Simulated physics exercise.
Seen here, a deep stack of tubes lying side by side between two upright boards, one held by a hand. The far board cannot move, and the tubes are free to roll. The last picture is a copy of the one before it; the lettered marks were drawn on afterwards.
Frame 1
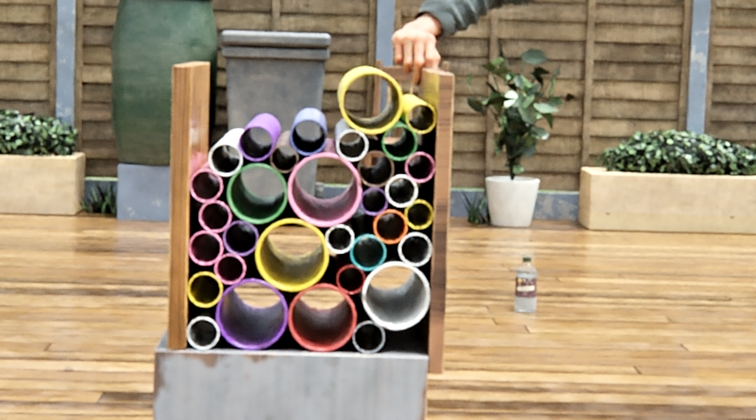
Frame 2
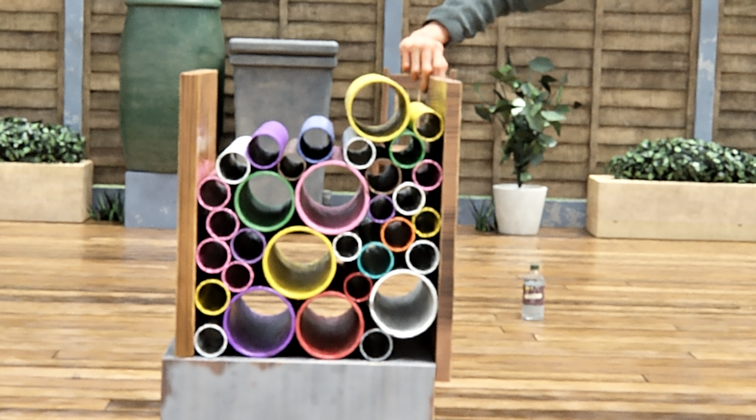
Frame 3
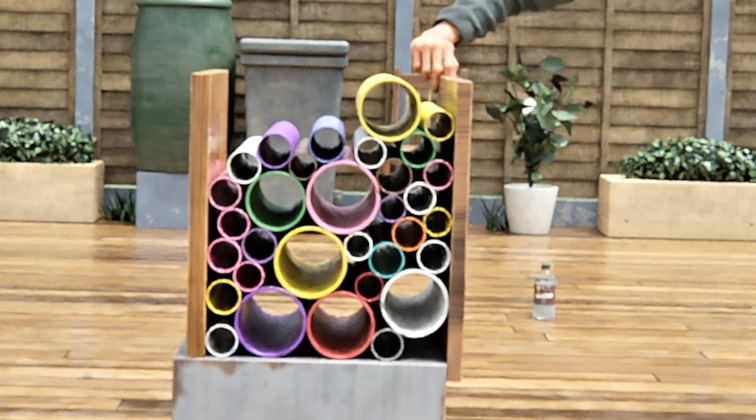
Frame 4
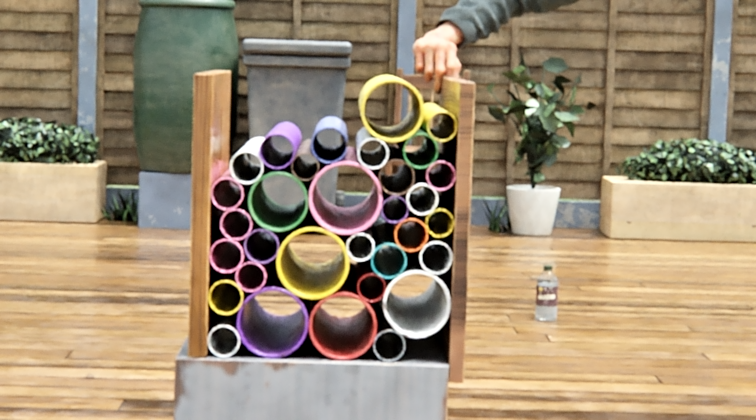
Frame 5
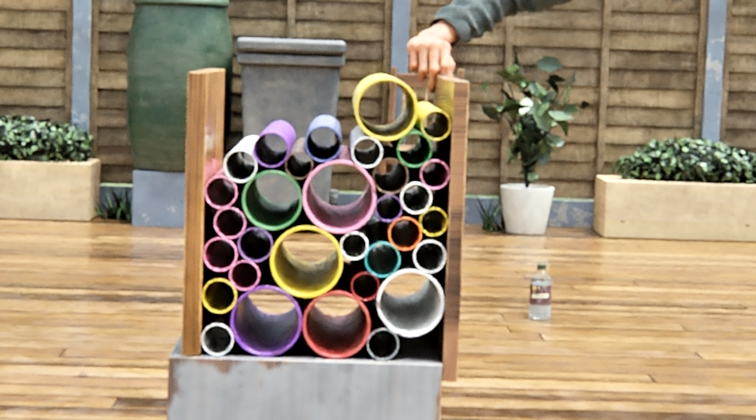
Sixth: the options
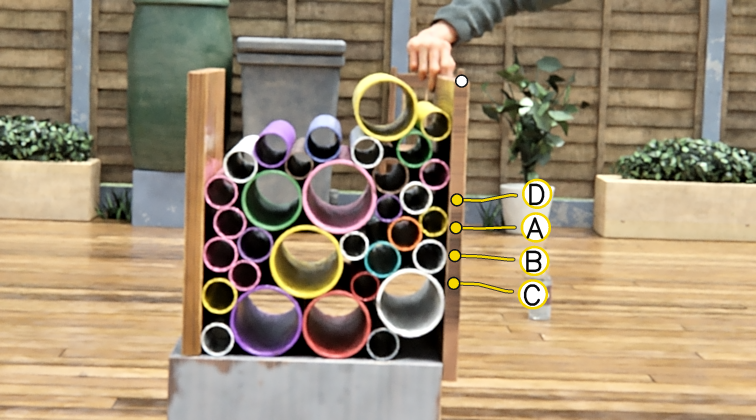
The clip shows colourful tubes stacked on their sides between two upright boards, with a hand resting at the top of the right board. The view shifts slightly, while the tubes and hand show no clear movement.
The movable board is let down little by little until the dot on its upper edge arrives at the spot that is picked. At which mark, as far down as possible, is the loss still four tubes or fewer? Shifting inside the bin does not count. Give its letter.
Slide it to A.
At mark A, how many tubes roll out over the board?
The count is four.
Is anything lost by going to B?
Yes, at B.
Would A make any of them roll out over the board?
Yes, at A.
On the marked copy, A at (456, 228); B at (455, 256); C at (454, 283); D at (457, 200); the white dot at (462, 81).
Taking A. A third of the way, top of the board (451, 144).
Two thirds of the way, top of the board (448, 216).
When it is over, top of the board (448, 227), four out over the board.
As for the rest, B more than four out over the board; C more than four out over the board; D none out over the board.
